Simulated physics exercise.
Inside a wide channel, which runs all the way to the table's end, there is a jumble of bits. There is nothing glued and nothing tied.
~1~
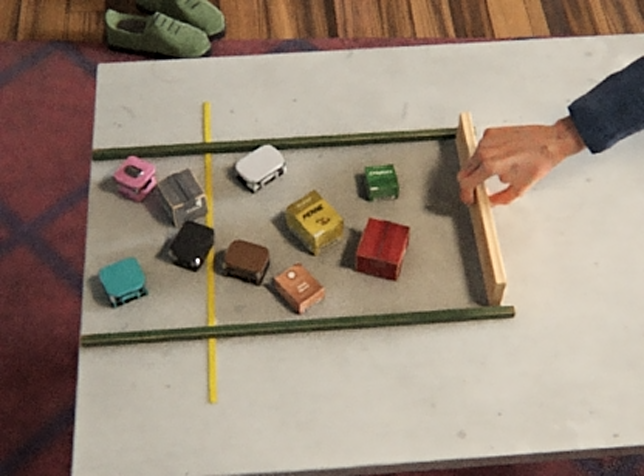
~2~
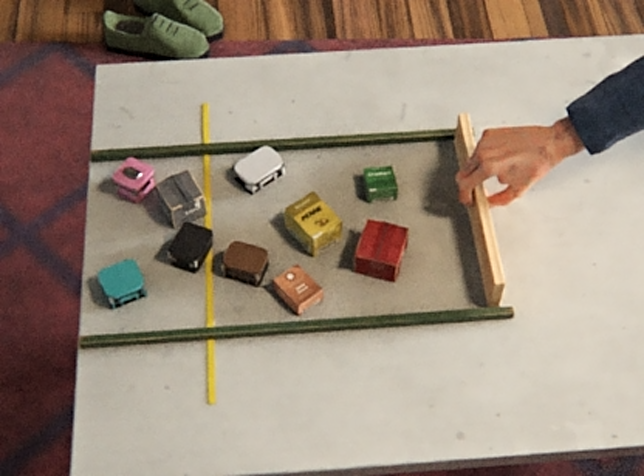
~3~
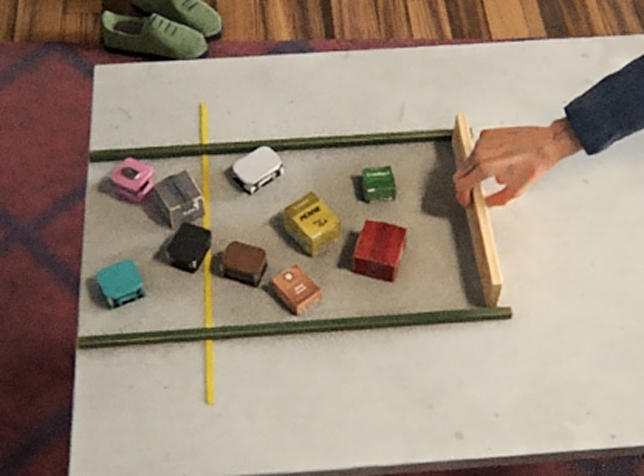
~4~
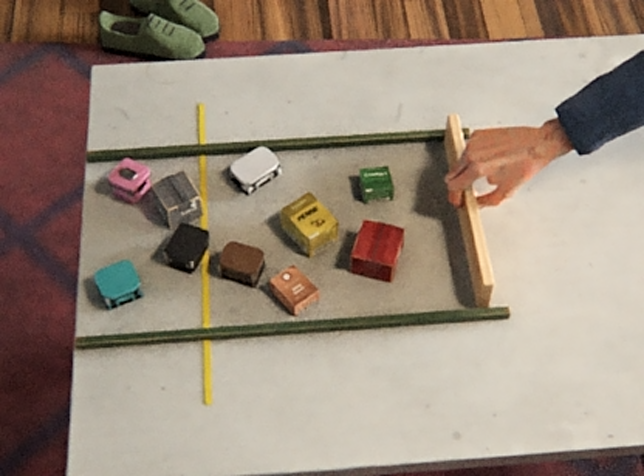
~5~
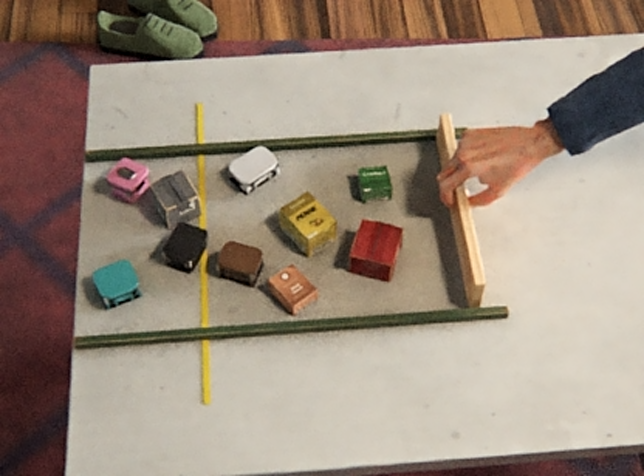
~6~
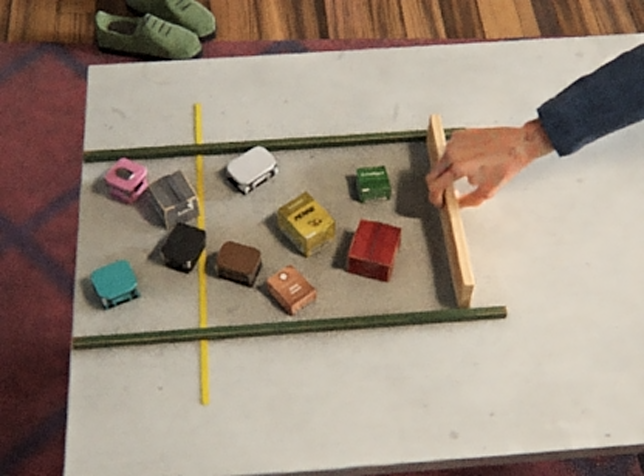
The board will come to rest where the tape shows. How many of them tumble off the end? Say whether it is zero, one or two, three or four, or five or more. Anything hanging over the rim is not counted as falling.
I expect that zero fall off.
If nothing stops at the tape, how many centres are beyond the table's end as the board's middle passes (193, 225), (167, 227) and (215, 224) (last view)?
0, 1, 0.
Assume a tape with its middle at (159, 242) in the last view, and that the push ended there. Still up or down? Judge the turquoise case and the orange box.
The turquoise case goes off the edge; the orange box stays where it is.
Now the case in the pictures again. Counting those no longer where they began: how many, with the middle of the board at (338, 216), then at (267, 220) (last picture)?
Counts: 4 and 7.
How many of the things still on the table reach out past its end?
It comes to 0.
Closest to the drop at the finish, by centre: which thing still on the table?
Nearest once everything settles: Turquoise case.
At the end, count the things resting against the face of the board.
It's 5.
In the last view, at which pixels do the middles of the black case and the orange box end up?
The black case comes to rest close to (141, 248), while the orange box rests close to (183, 315).
Early on, none off yet; turquoise case at rest near (116, 285); pink case at rest near (127, 182); grey box at rest near (174, 200).
Finally, the number that fall off is zero.
